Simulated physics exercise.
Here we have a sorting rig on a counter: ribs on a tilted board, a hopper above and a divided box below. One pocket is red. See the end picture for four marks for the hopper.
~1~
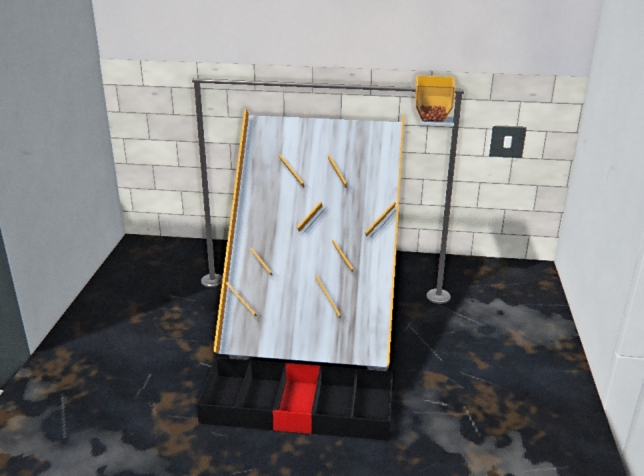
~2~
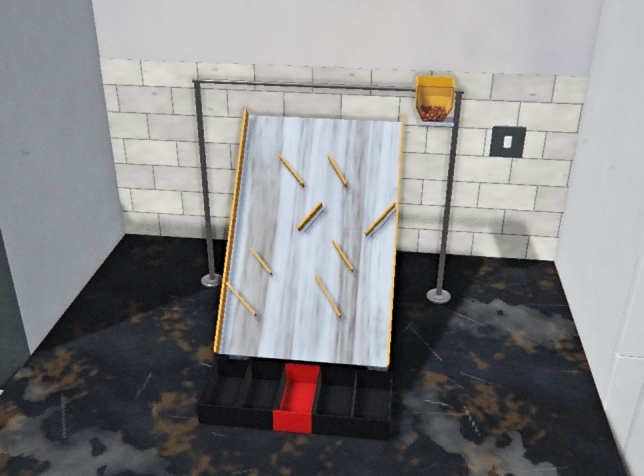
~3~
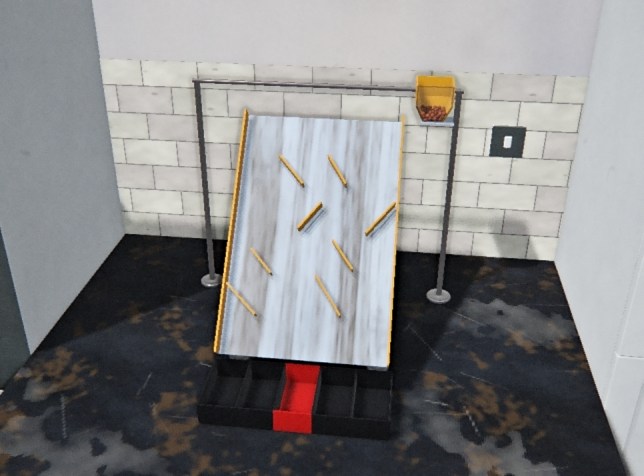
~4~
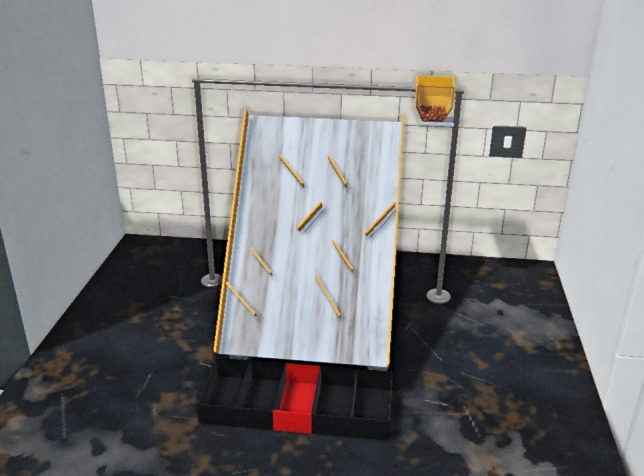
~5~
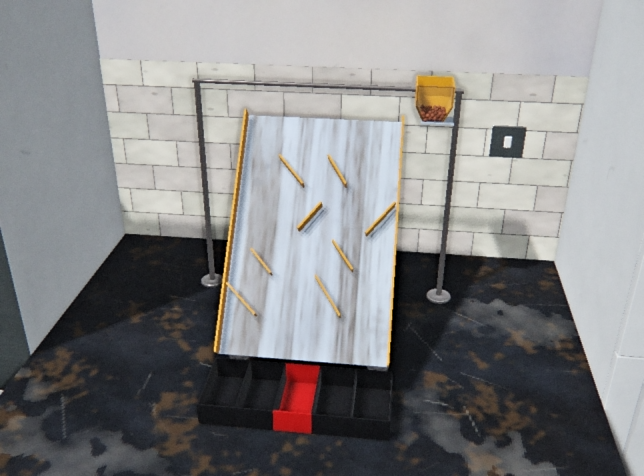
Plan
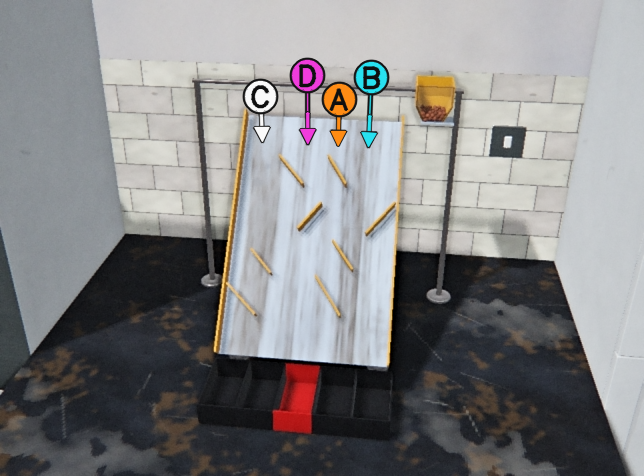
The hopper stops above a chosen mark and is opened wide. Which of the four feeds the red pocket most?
It is C.
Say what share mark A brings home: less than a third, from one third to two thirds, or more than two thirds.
Mark A gives less than a third.
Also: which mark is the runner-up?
The answer is D.
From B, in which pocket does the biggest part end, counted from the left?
It is the fifth one.
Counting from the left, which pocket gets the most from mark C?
The third from the left.
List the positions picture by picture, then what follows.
Hopper at (433, 112), clay pellets, door shut, in the first picture.
Ribs (279, 154) to (303, 183), (328, 154) to (346, 183), (297, 228) to (321, 202), in the second picture.
Ribs (366, 233) to (395, 202), (251, 248) to (270, 272), (332, 240) to (352, 269), in the third picture.
Ribs (227, 283) to (254, 314), (315, 275) to (340, 315), in the fourth picture.
Red pocket at (292, 421), number 3 of 5 from the left, in the fifth picture.
On the marked copy, mark A meets the board at (338, 140); mark B meets the board at (368, 141); mark C meets the board at (262, 136); mark D meets the board at (307, 138).
With A, about a quarter in the red pocket, most in other pockets.
With B, none in the red pocket, nearly all in other pockets, a stray few outside the box.
With C, about two thirds in the red pocket, about a third in other pockets, a stray few held on the board, a stray few outside the box.
With D, about half in the red pocket, about half in other pockets, a stray few outside the box.
